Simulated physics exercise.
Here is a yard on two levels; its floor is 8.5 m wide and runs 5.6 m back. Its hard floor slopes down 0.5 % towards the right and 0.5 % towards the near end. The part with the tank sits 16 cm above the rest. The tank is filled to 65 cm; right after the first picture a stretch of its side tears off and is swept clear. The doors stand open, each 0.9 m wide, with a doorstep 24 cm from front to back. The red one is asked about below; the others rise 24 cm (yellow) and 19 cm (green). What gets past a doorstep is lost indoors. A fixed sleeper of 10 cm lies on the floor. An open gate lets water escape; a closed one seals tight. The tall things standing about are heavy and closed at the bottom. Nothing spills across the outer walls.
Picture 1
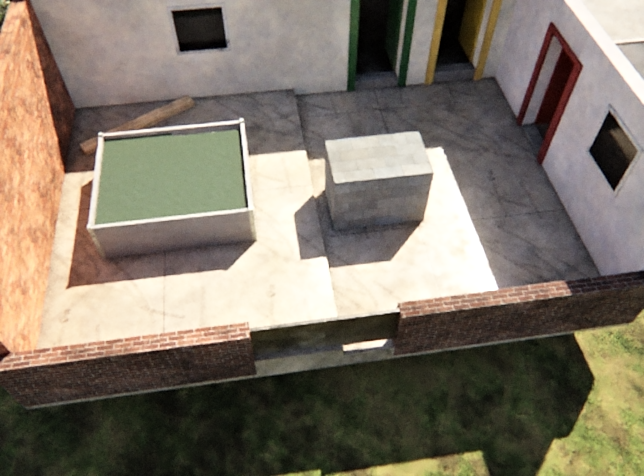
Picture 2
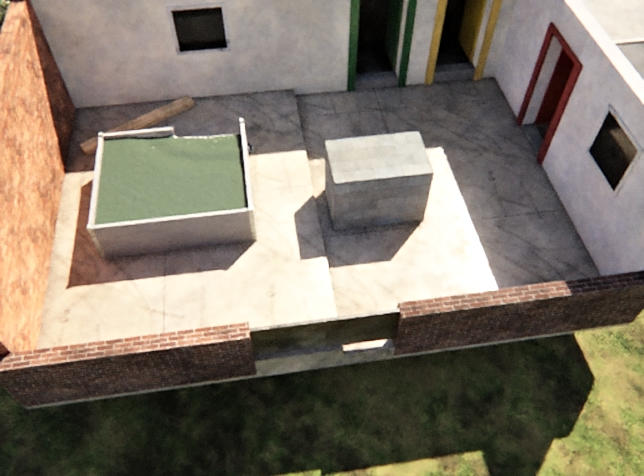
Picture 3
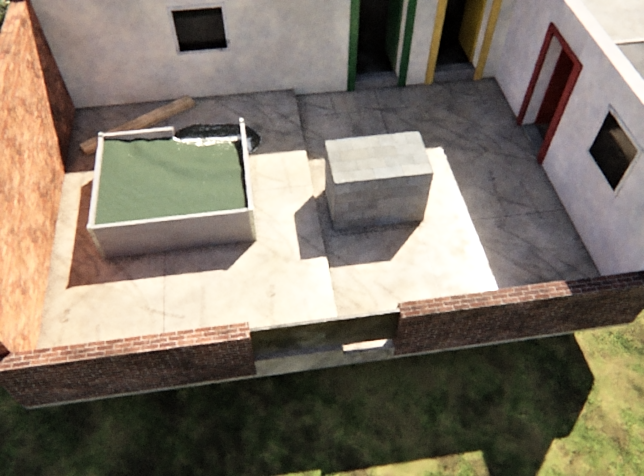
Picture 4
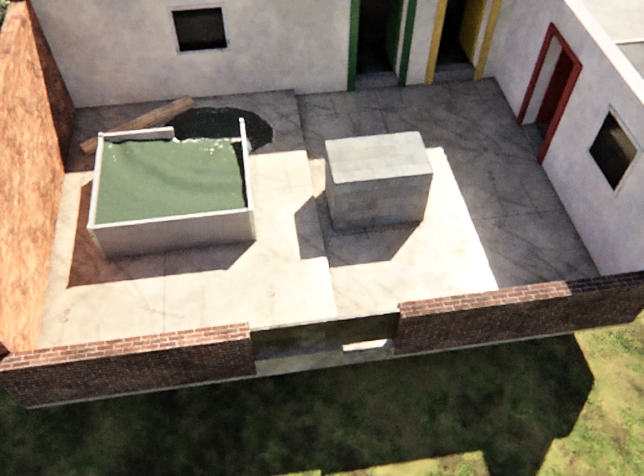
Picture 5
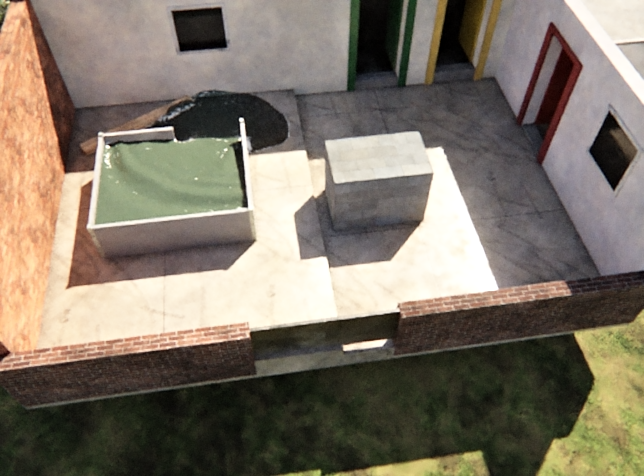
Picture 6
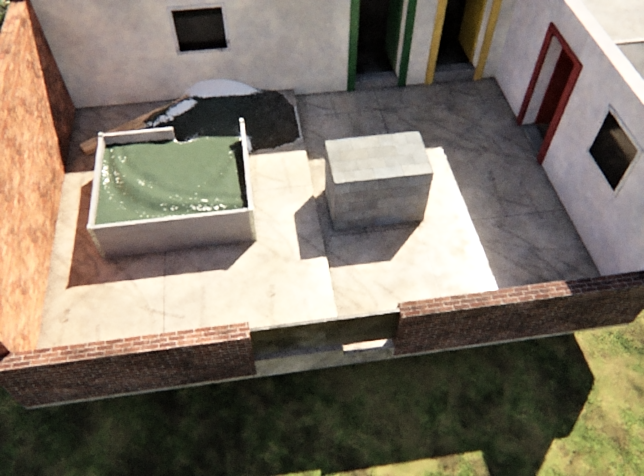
A walled tank of green water breaks open at the back, and water spreads across the floor.
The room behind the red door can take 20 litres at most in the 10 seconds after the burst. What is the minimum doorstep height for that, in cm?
Some 13 cm above the ground.
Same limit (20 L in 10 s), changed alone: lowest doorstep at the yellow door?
About 10.0 cm at yellow.
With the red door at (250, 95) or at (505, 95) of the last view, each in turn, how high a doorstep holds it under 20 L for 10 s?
About 32 and 20 cm.
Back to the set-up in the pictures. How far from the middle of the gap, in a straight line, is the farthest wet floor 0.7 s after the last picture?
Some 3.4 m out.
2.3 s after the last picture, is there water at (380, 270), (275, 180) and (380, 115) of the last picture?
In that order: Not reached, not reached, under water.
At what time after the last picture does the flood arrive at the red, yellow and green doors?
Arrival: Red 2.2 s, yellow 1.4 s, green 0.9 s.
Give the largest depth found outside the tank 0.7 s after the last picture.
Roughly 43 cm.
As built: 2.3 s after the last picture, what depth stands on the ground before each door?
Depths in cm: Red 7, yellow 6, green 9.
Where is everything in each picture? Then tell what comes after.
In the first picture, the tank at (173, 174) is whole and still, 65 cm deep; the red door at (546, 100) is dry.
In the second picture, the front is at a hidden place, 0.3 m from the gap on the far side; 0.3 m2 of floor is wet, 65 cm left at the back.
In the third picture, water pours out on the far side and has run 0.8 m, to a hidden place; about 11 cm deep outside, 65 cm at the back.
In the fourth picture, water pours out on the far side and has run 1.3 m, to (192, 112); about 8 cm deep outside, 65 cm at the back.
In the fifth picture, the front is at (241, 93), 1.7 m from the gap on the far side; 3.3 m2 of floor is wet, 64 cm left at the back.
In the sixth picture, water pours out on the far side and has run 1.8 m, to (271, 91); about 8 cm deep outside, 59 cm at the back; 4.7 m in a straight line remain to the red door at (546, 100).
Then, 0.7 s after the last picture water covers 15 % of the floor, deepest (43 cm) near (217, 101); it has not reached the red door.
Then, 2.3 s after the last picture water covers 40 % of the floor, deepest (30 cm) near (494, 77); 7 cm at the red door, 0 litres in over its 5 cm doorstep.
Then, 9.3 s after the last picture water covers 90 % of the floor, deepest (16 cm) near (346, 339); 10 cm at the red door, 155 litres in over its 5 cm doorstep.
At the red door as built, the water peaked near 16 cm, 2.7 s after the last picture.
Run again over the same 10 s with other heights there, 39 litres in over 11 cm, 8 litres over 15 cm. The limit of 20 litres is kept from about 13 cm up.
